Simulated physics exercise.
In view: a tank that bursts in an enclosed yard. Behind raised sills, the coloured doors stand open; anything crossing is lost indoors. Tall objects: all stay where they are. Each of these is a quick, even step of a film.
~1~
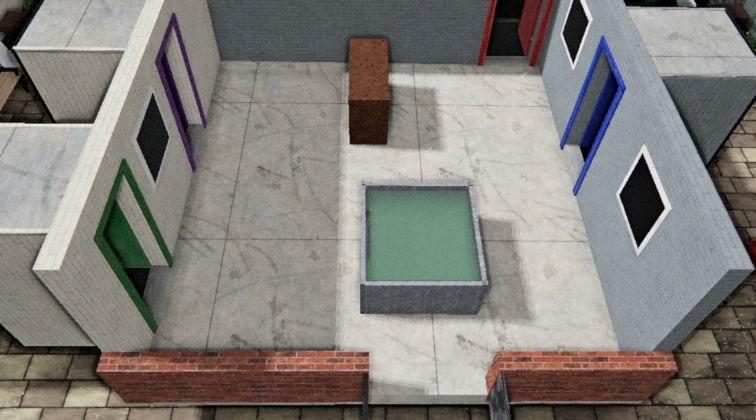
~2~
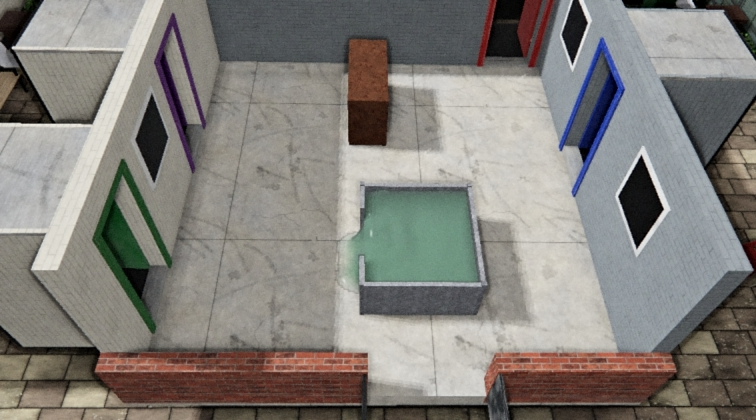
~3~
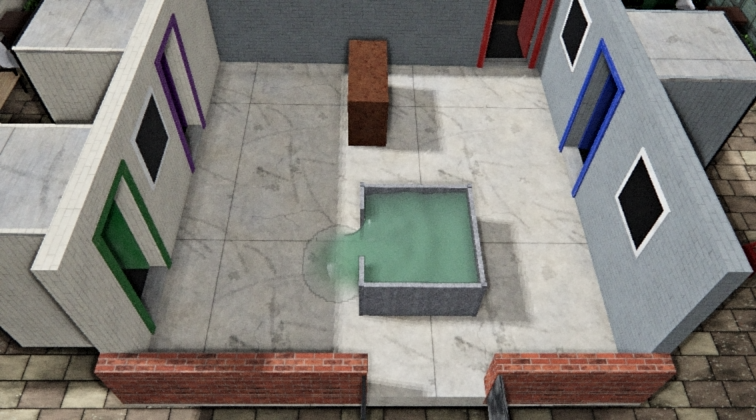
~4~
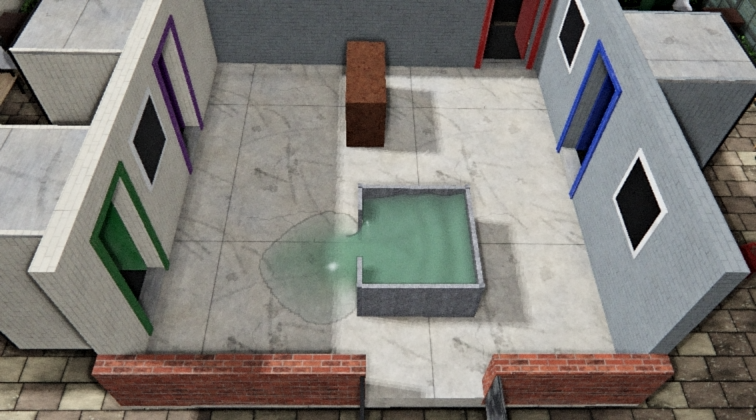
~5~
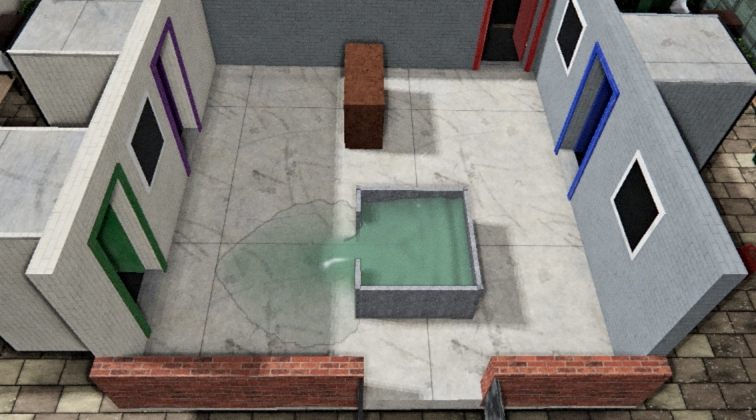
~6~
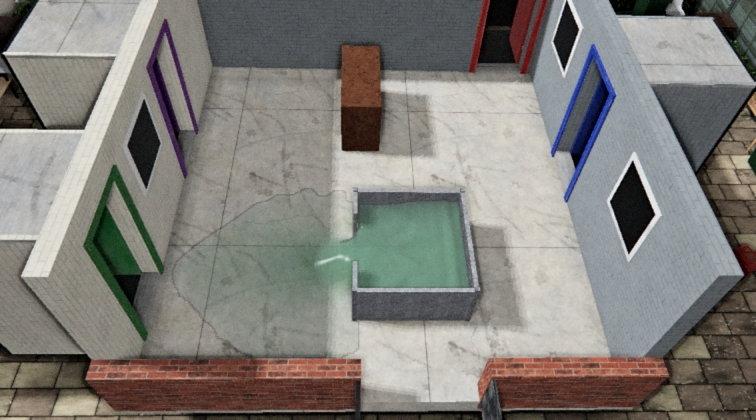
A walled yard with coloured doors held a square tank of green water, which burst open on its left side, and the water poured out and spread leftward across the pale floor.
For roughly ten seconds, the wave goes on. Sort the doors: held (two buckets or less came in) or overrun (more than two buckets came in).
Sorted: Green door overrun, red door held, purple door held, blue door held.
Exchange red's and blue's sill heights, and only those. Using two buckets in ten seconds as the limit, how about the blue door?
Briefly put, the blue door misses the mark.
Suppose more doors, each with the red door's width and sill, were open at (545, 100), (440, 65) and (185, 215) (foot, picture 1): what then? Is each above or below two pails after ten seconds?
Door by door: Ends up below, ends up below, ends up above.
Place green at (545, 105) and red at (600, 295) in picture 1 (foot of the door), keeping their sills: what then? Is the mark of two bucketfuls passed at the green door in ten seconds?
As it turns out, green stays within bounds.
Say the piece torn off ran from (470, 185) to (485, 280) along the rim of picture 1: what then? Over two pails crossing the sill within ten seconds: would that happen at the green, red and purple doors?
The green door falls short, the red door tops the limit, the purple door falls short.
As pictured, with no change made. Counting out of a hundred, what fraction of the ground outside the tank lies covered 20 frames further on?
It comes to roughly 35 in a hundred.
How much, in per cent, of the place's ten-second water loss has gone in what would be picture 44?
Near 85 in a hundred.
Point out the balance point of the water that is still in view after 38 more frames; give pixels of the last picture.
Close to pixel (298, 225).
A moment on, water covers 25 % of the floor; the green door over two buckets in, the red door not reached, the purple door not reached, the blue door not reached.
Next, water covers 30 % of the floor; the green door far over two buckets in, the red door not reached, the purple door wet at the sill, nothing in, the blue door not reached.
Then, water covers 35 % of the floor; the green door far over two buckets in, the red door not reached, the purple door wet at the sill, nothing in, the blue door not reached.
Later, water covers 55 % of the floor; the green door far over two buckets in, the red door not reached, the purple door wet at the sill, nothing in, the blue door not reached.
In the end, water covers 80 % of the floor; the green door far over two buckets in, the red door wet at the sill, nothing in, the purple door under two buckets in, the blue door wet at the sill, nothing in.
